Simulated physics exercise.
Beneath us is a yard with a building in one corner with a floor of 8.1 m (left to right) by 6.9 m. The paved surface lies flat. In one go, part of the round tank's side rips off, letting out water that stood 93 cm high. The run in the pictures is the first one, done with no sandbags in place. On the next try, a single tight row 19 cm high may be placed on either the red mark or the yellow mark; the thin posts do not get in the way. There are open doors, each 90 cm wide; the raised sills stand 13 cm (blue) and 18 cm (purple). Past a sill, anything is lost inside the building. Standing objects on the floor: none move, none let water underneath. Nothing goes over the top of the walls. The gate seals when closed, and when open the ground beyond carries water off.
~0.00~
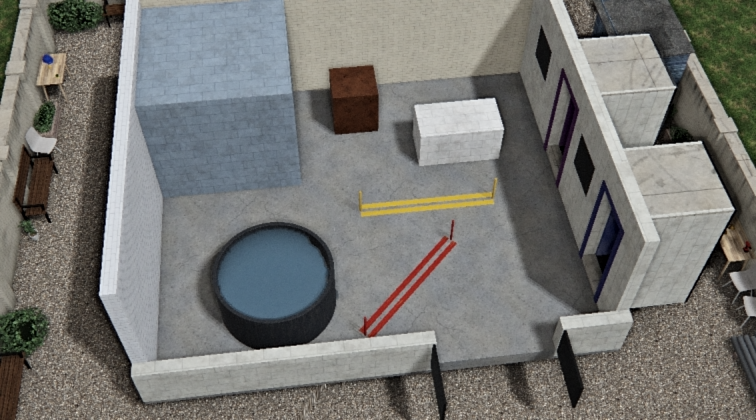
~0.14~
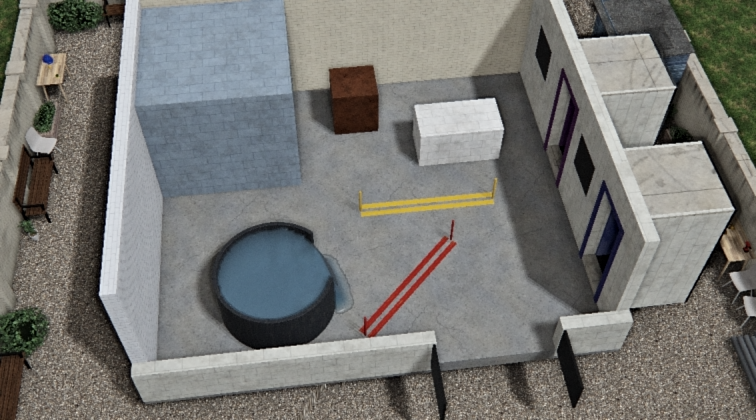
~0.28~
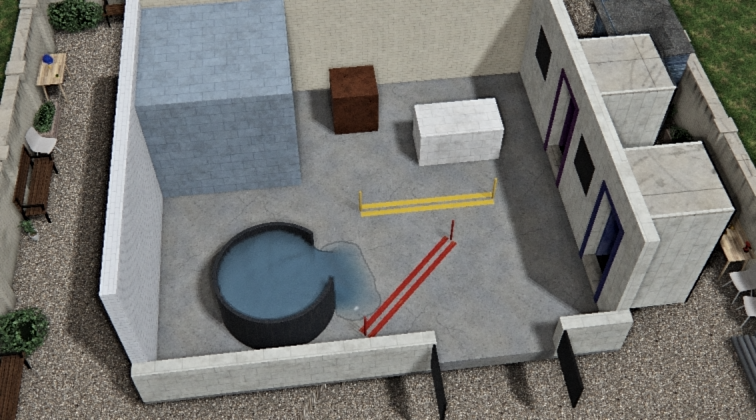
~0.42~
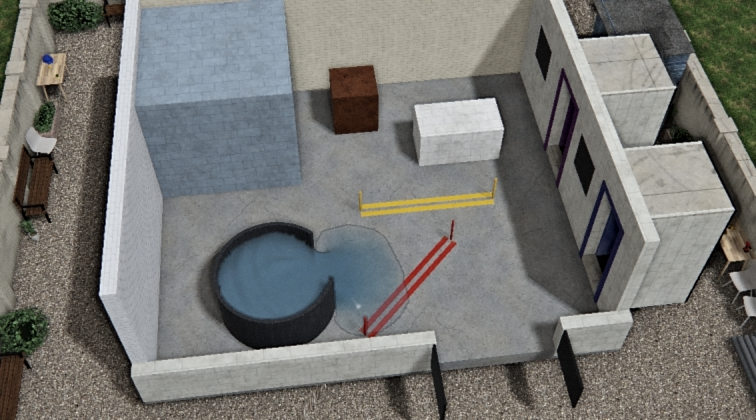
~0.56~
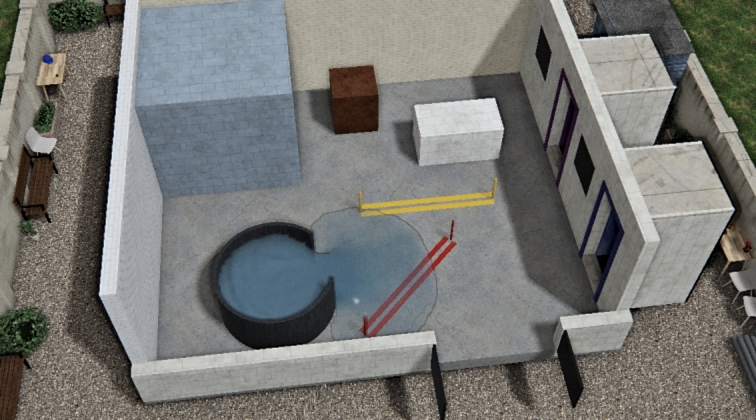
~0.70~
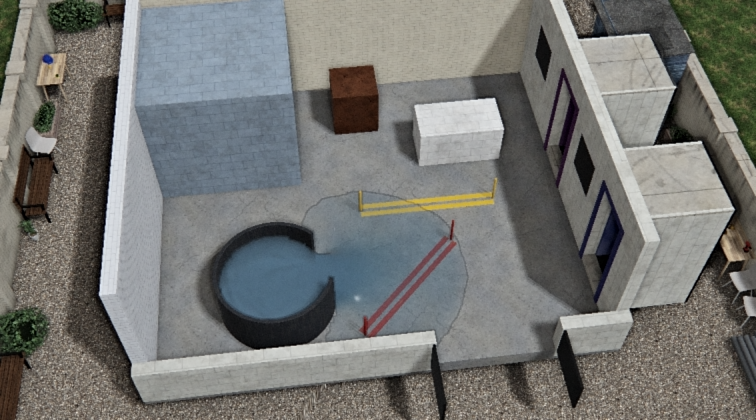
A walled yard with a round dark tank splitting open on its right side, water spreading across the paving beneath red and yellow rails.
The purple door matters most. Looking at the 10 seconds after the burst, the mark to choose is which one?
Choose the yellow mark.
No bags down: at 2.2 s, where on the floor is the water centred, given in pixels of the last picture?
Centre of the water: Close to (387, 260).
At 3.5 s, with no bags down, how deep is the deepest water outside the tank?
Max depth: Near 22 cm.
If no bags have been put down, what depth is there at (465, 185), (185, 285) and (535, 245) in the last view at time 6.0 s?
Around 10 cm, 0 cm and 10 cm.
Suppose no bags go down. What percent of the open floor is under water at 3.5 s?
Wet share: Near 65 %.
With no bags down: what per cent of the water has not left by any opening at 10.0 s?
76 %.
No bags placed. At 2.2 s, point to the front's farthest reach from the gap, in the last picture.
You'll find it close to (528, 113) in the last picture.
After 1.4 s water covers 50 % of the floor and is deepest (40 cm) near (334, 284) in the run without bags; in at the purple door, 0 L with no bags, 0 L with the row on red, 0 L on yellow.
After 2.2 s water covers 55 % of the floor and is deepest (38 cm) near (600, 333) in the run without bags; in at the purple door, 3 L with no bags, 32 L with the row on red, 0 L on yellow.
After 3.5 s water covers 65 % of the floor and is deepest (22 cm) near (516, 74) in the run without bags; in at the purple door, 59 L with no bags, 184 L with the row on red, 2 L on yellow.
After 6.0 s water covers 70 % of the floor and is deepest (13 cm) near (507, 97) in the run without bags; in at the purple door, 63 L with no bags, 224 L with the row on red, 2 L on yellow.
After 10.0 s water covers 80 % of the floor and is deepest (12 cm) near (329, 95) in the run without bags; in at the purple door, 63 L with no bags, 225 L with the row on red, 2 L on yellow.
